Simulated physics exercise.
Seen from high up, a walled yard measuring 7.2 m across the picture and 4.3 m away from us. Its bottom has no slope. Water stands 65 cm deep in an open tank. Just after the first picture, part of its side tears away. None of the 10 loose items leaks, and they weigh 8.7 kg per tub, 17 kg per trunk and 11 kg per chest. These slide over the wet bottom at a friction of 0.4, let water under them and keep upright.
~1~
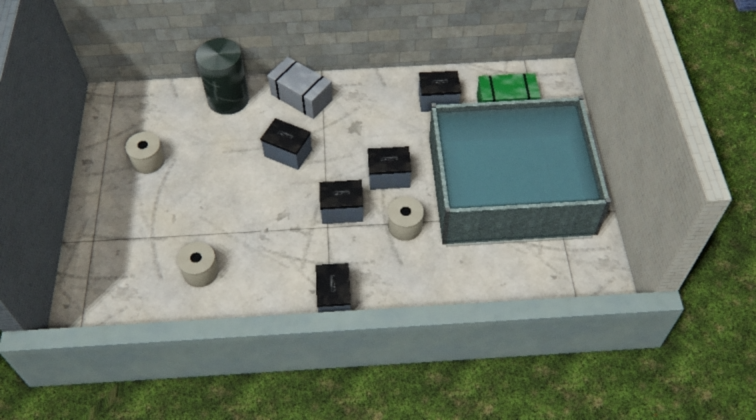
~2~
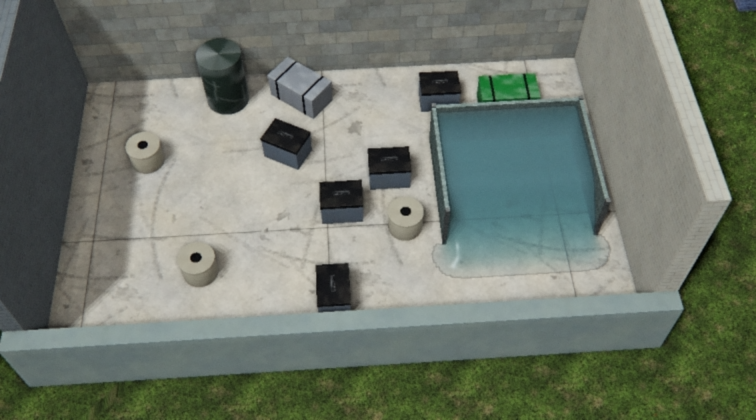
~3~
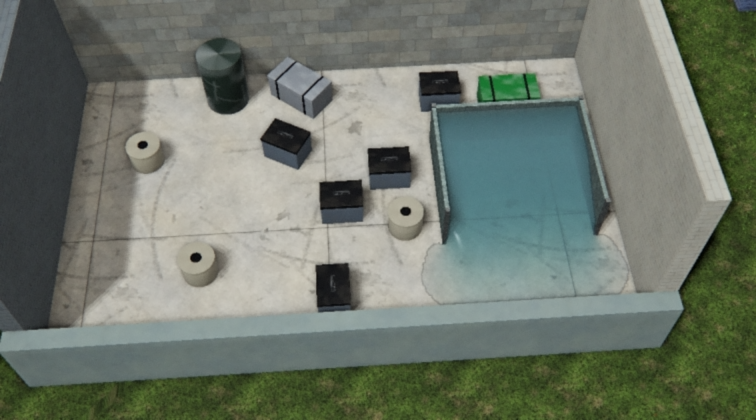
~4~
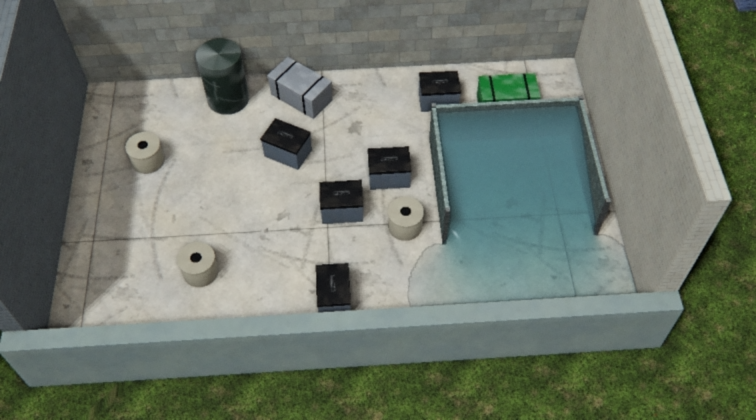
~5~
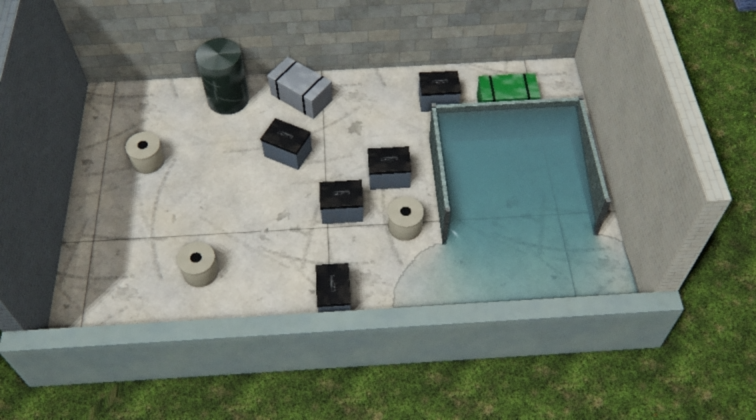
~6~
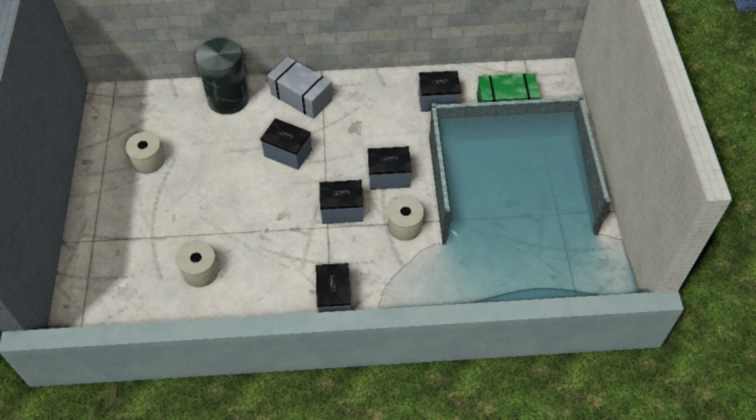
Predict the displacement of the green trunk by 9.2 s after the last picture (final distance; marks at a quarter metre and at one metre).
My guess: The green trunk is left almost unmoved.
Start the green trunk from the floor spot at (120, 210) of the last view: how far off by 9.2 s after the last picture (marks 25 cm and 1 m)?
As it turns out, it is swept away.
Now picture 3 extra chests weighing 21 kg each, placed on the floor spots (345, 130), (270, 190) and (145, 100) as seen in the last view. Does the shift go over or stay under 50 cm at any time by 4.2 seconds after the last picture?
In that order: Short of it, short of it, short of it.
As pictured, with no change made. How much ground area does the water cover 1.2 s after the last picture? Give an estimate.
12 m2.
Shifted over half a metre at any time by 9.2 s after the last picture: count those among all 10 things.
The count comes to 7.
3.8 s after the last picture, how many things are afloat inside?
My tally comes to 3.
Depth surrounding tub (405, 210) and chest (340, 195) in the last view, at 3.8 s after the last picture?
Close to 1 and 2 centimetres.
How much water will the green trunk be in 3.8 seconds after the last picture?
3 cm or so.
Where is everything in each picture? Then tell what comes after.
In the first picture, the green trunk at (509, 86) rests on the ground; water covers 3.1 m2; 0 of 10 have shifted.
In the second picture, the green trunk at (509, 86), on the bottom; 4.1 m2 under water; 0 of 10 have shifted.
In the third picture, the green trunk at (509, 86), on the bottom; water covers 5.4 m2; 0 of 10 have shifted.
In the fourth picture, the green trunk at (509, 86), on the bottom; water covers 6.3 m2; 0 of 10 have shifted.
In the fifth picture, the green trunk at (509, 86), on the bottom; 6.5 m2 under water; 0 of 10 have shifted.
In the sixth picture, the green trunk at (509, 86), on the bottom; 6.6 m2 under water; 0 of 10 have shifted.
Then, 1.2 s after the last picture the green trunk is near (509, 86), 0.0 m from its start, aground; 0 afloat.
Then, 3.8 s after the last picture the green trunk is near (510, 93), 0.1 m from its start, aground; 3 afloat.
Then, 6.2 s after the last picture the green trunk is near (510, 93), 0.1 m from its start, aground; 4 afloat.
Then, 9.2 s after the last picture the green trunk is near (510, 93), 0.1 m from its start, aground; 8 afloat.
